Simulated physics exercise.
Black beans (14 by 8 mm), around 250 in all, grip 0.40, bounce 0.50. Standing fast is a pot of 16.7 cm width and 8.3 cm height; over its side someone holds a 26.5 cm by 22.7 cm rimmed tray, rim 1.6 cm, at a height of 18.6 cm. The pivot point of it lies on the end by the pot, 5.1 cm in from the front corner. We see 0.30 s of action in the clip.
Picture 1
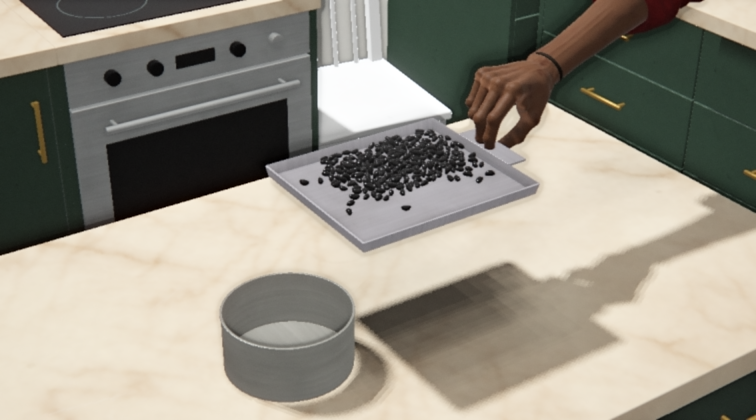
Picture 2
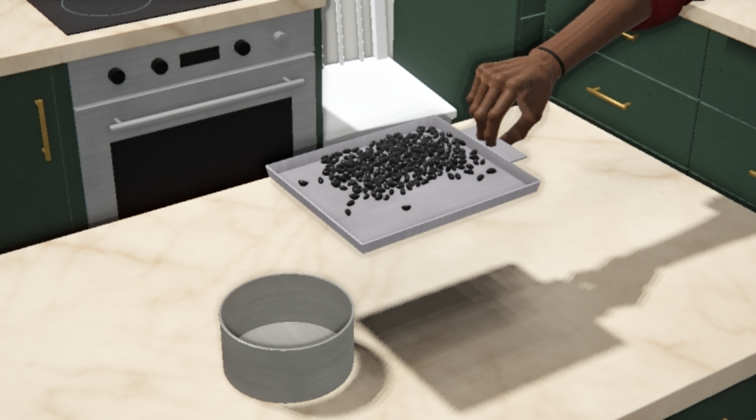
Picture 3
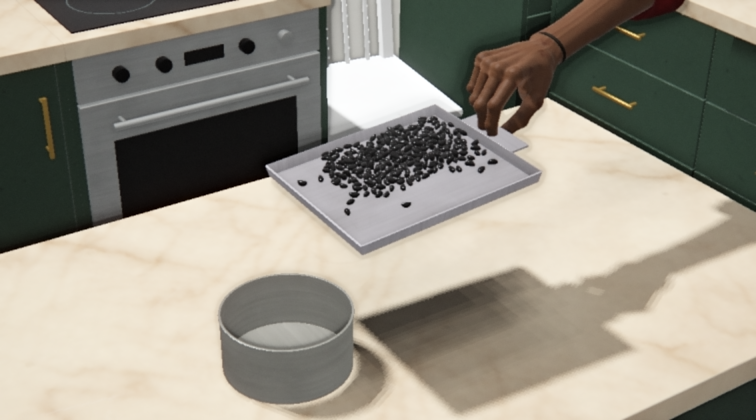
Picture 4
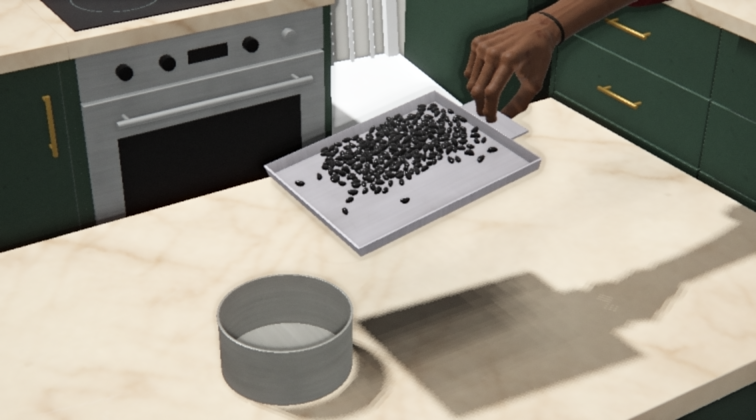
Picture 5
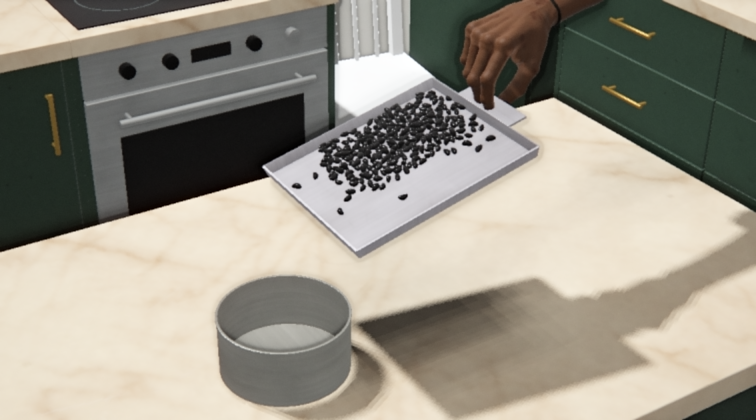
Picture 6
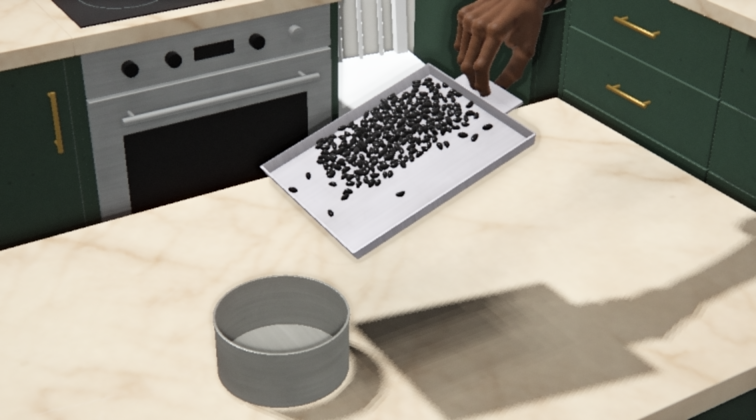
The clip shows a hand holding a gray rimmed tray of scattered black beans above a marble counter, beside a round gray pot; the hand raises the tray's far end, slanting it gradually toward the viewer while the pot stays still.
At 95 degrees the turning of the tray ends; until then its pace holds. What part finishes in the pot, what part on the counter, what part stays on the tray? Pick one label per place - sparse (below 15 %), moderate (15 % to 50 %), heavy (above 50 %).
Pot: Heavy; counter: Moderate; tray: Sparse.
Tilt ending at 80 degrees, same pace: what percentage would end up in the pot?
Then about 55 per cent.
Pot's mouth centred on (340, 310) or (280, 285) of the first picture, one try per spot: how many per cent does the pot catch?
Estimates: 35 % and 70 %, in that order.
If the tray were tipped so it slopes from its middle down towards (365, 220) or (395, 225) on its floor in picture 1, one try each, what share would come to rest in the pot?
Near 50 and 5 per cent, in that order.
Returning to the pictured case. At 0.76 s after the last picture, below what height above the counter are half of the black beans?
About 6 centimetres.
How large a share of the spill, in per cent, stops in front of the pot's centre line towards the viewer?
About 20 per cent.
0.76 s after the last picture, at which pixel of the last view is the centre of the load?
At that moment the load's centre is around (281, 317).
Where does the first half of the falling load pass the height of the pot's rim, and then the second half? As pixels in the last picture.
Around (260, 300), then (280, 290).
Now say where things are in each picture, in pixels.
Tray tilt 0 degrees, front corners at (364, 241) and (536, 183); middle of the pieces at (401, 161); pot at (287, 309), in the first picture.
Tray tilt 1 degrees, front corners at (363, 242) and (537, 181); middle of the pieces at (401, 160), in the second picture.
Tray tilt 5 degrees, front corners at (362, 244) and (538, 171), lowest corner left front; middle of the pieces at (402, 154), in the third picture.
Tray tilt 9 degrees, front corners at (360, 246) and (538, 158), lowest corner left front; middle of the pieces at (401, 146), in the fourth picture.
Tray tilt 14 degrees, front corners at (357, 248) and (536, 146), lowest corner left front; middle of the pieces at (398, 139), in the fifth picture.
Tray tilt 19 degrees, front corners at (354, 250) and (532, 134), lowest corner left front; middle of the pieces at (394, 131); pot at (282, 313), in the sixth picture.
Then, 0.46 s after the last picture, tilt 56 degrees; the tray holds 90 %, the pot 0 %.
Then, 0.76 s after the last picture, tilt 79 degrees; the tray holds 40 %, the pot 35 %.
Then, 1.17 s after the last picture, tilt 95 degrees; the tray holds 0 %, the pot 60 %.
In the end, pot 65 %, counter 35 %, tray 0 %.
